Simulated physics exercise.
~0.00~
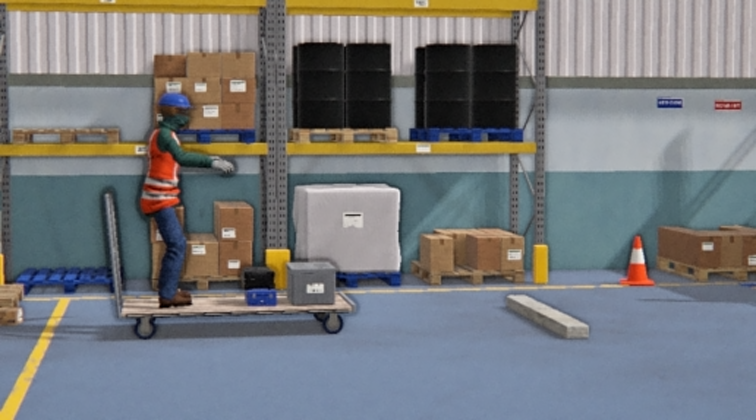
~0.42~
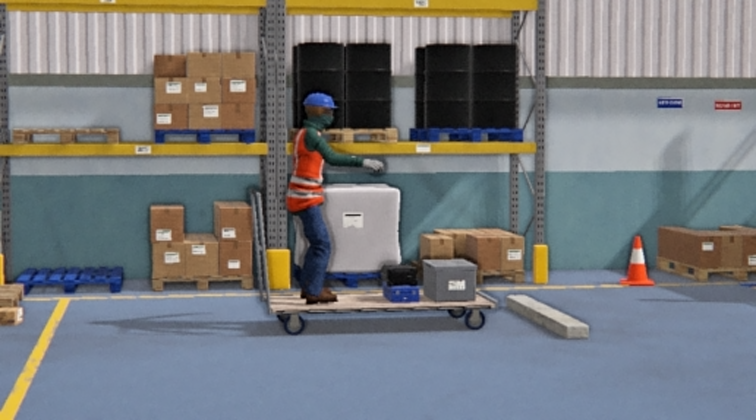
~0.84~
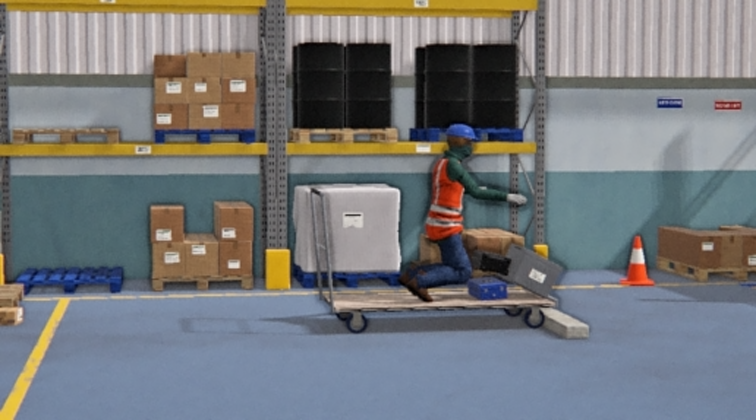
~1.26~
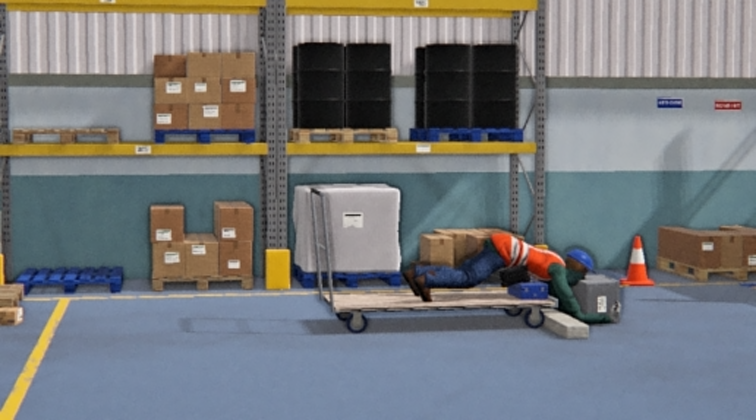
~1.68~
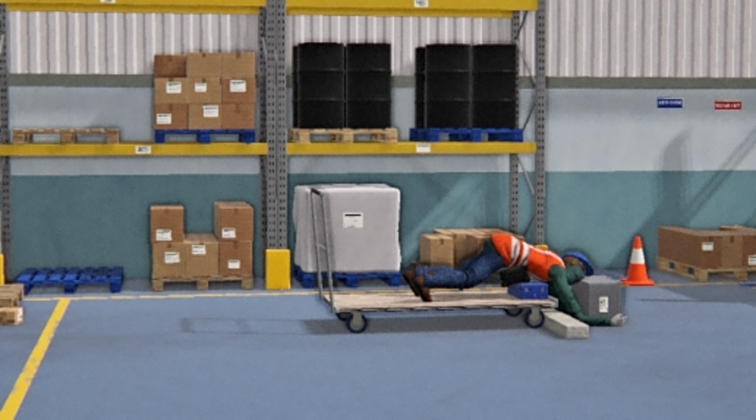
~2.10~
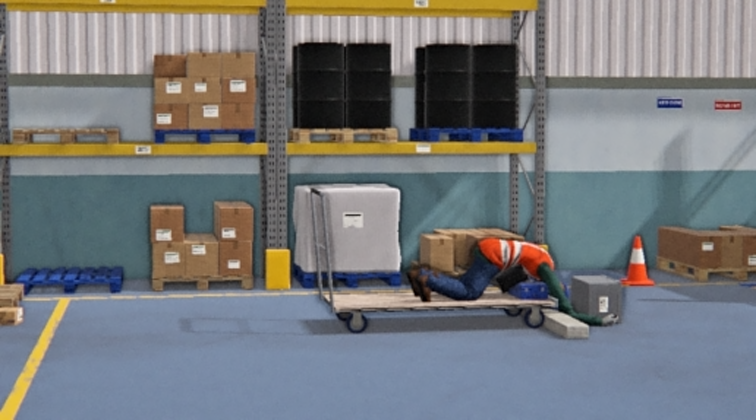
The video shows a worker in a blue helmet and orange vest riding a flat trolley rightward through a warehouse until it stops at a beam. The worker pitches forward and ends slumped over the front edge, the grey box on the floor, the blue toolbox still aboard.
